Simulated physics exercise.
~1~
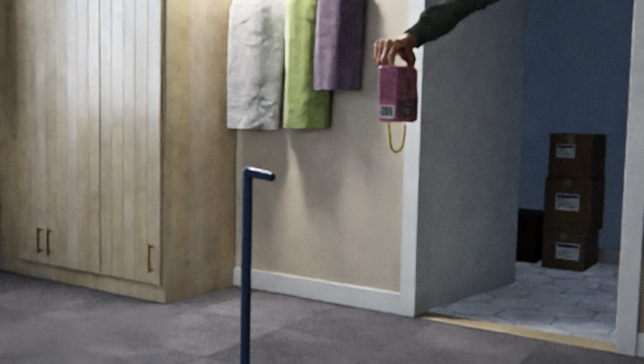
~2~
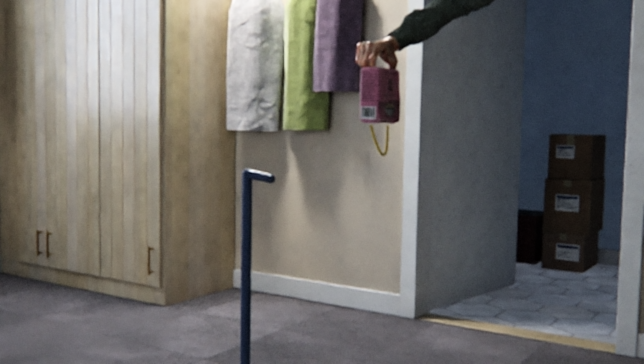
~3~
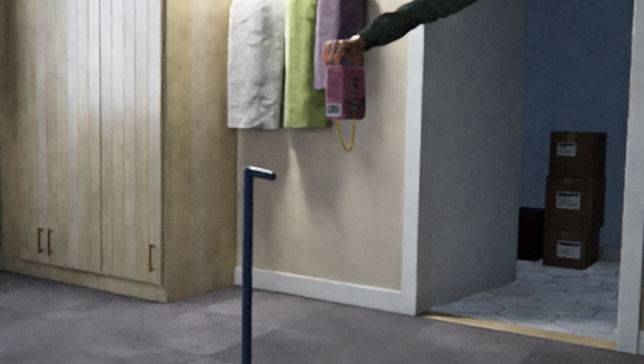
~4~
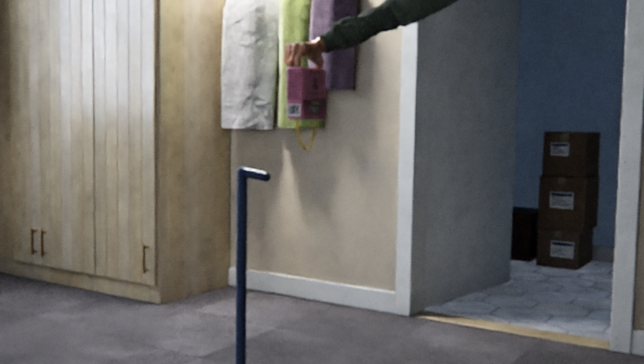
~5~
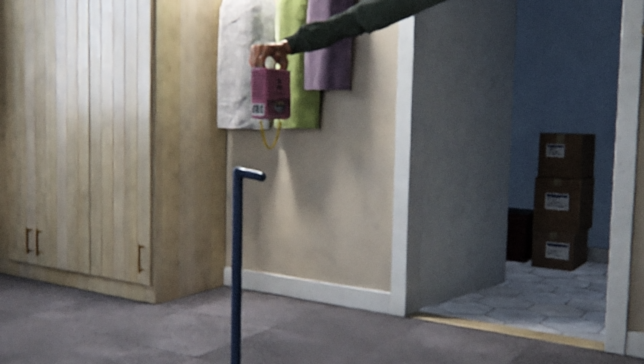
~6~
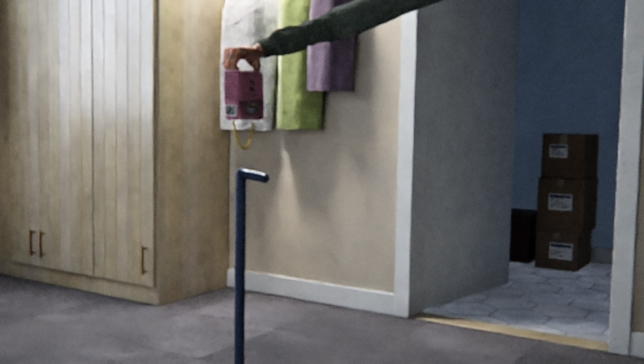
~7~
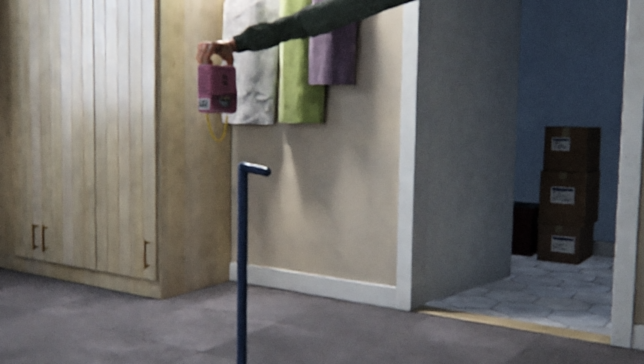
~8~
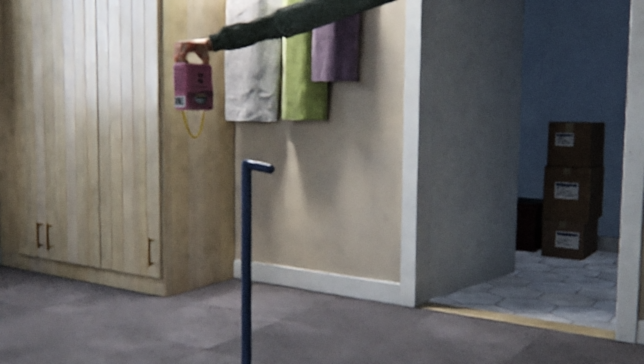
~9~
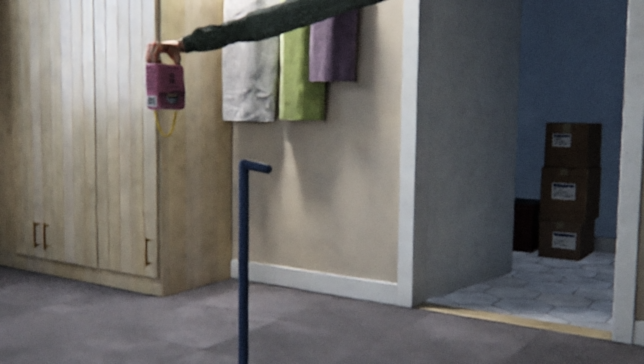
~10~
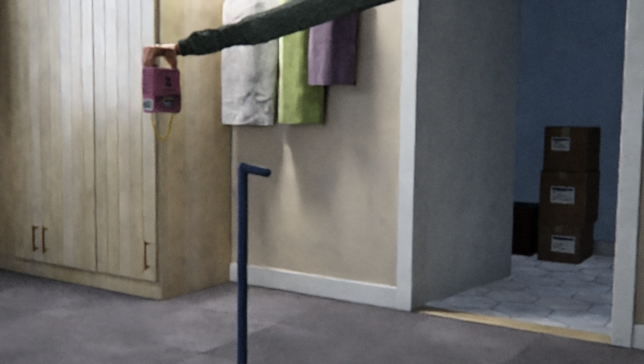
In a room with a wooden wardrobe and hanging towels, a hand carried a pink pouch with a dangling loop leftward from beside the doorway, passed it freely above a dark blue post, and held it still in front of the wardrobe.
